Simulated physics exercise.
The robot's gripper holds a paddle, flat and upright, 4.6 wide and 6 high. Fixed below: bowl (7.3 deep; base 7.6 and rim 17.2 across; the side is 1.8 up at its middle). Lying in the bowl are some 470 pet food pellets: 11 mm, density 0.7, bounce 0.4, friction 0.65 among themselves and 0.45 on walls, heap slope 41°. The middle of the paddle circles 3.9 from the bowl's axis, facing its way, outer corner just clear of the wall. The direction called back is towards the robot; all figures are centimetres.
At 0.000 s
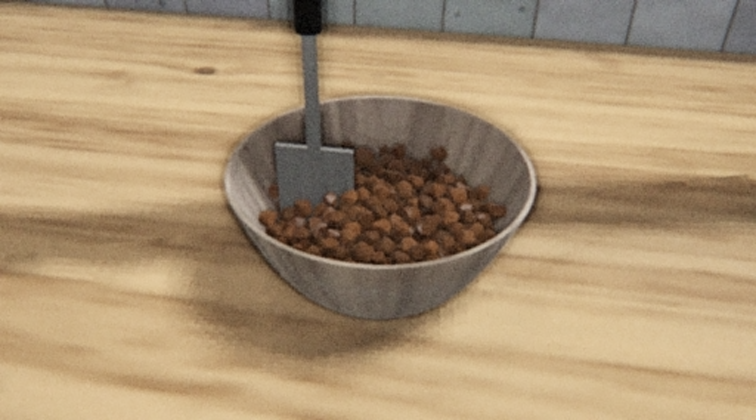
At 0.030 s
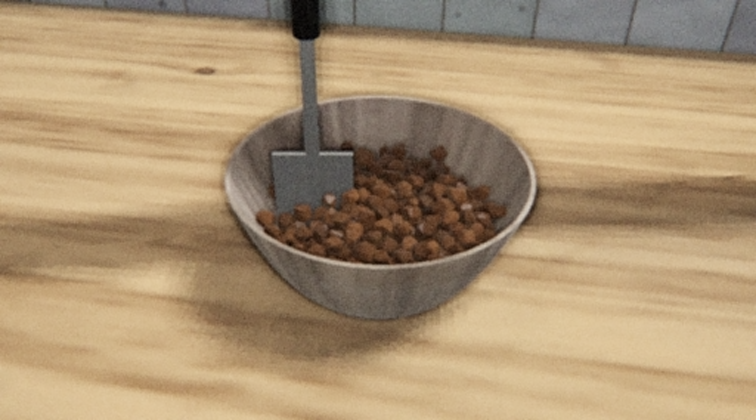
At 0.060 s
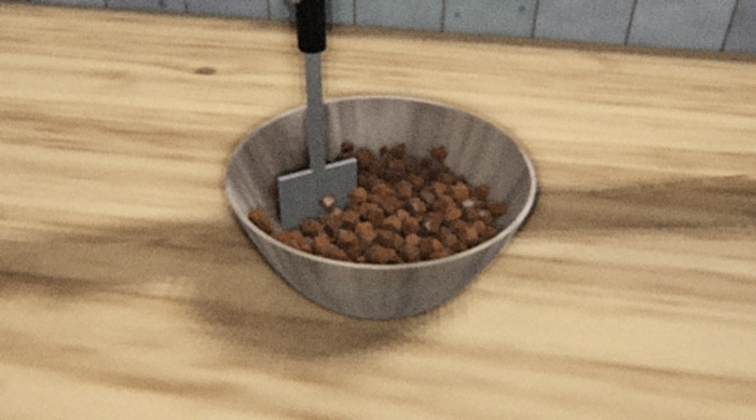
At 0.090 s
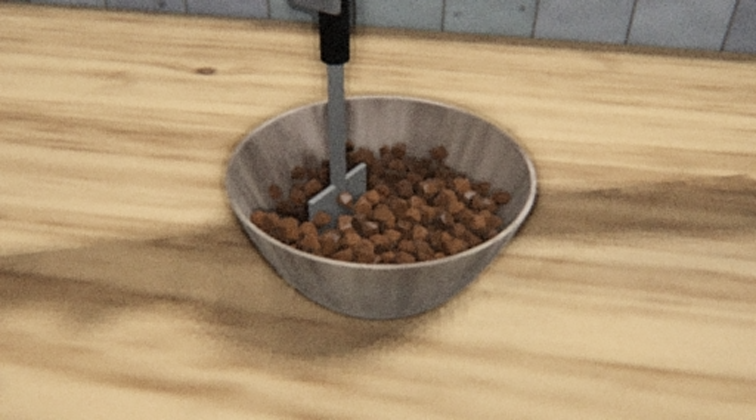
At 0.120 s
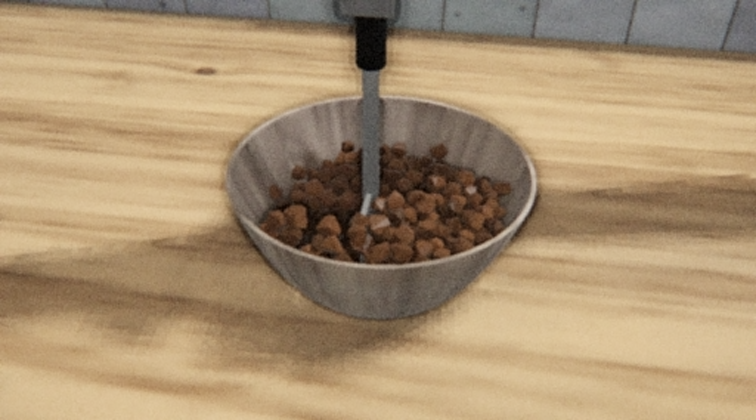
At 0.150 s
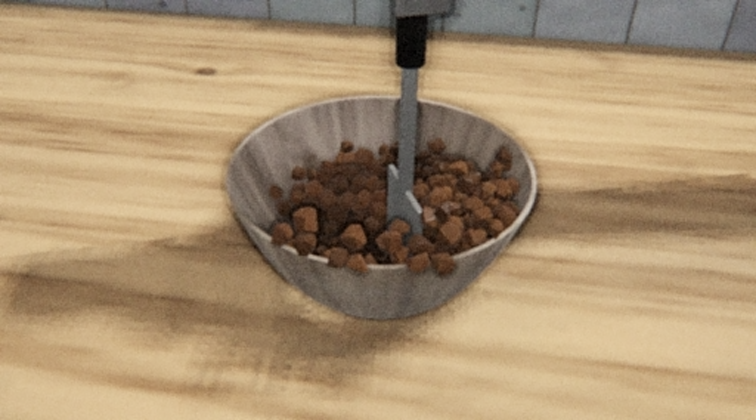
A wide grey bowl with a pale rim sits on a light wood-grain surface before a grey panelled wall, seen from above at an angle by a still camera. Brown pellets lie heaped inside, with a flat grey paddle on a black handle at the left. Held by a gripper that comes into view above, the paddle turns edge-on and sweeps rightward through the pellets, pushing some up to the near rim.
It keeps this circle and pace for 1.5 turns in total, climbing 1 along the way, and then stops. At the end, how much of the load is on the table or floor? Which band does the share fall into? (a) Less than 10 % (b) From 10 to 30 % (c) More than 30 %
Option c: More than 30 %.
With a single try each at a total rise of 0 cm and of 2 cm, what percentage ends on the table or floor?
Close to 45 and 35 percent, in that order.
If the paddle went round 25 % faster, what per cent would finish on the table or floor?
50 per cent.
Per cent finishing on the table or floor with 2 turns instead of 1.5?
That would give some 45 percent.
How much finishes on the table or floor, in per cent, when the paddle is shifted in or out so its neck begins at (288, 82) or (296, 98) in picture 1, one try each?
Around 5 per cent on the first try, around 25 per cent on the second.
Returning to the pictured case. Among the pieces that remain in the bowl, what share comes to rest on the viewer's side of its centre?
Around 40 per cent of what the bowl keeps.
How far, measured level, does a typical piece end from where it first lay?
Near 11 cm.
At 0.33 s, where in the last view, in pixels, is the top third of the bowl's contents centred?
Around (347, 135).
After 0.33 s, 279° round, highest piece 12 above the table; 376 in the bowl, 34 on the table or floor, 63 in flight or on the tool.
After 0.51 s, 81° round, highest piece 10 above the table; 317 in the bowl, 131 on the table or floor, 25 in flight or on the tool.
After 0.80 s, 180° round, highest piece 7 above the table; 282 in the bowl, 191 on the table or floor.
After 1.50 s, 180° round, highest piece 7 above the table; 282 in the bowl, 191 on the table or floor.
In the end, 282 in the bowl, 191 on the table or floor. That is 40 % on the table or floor.
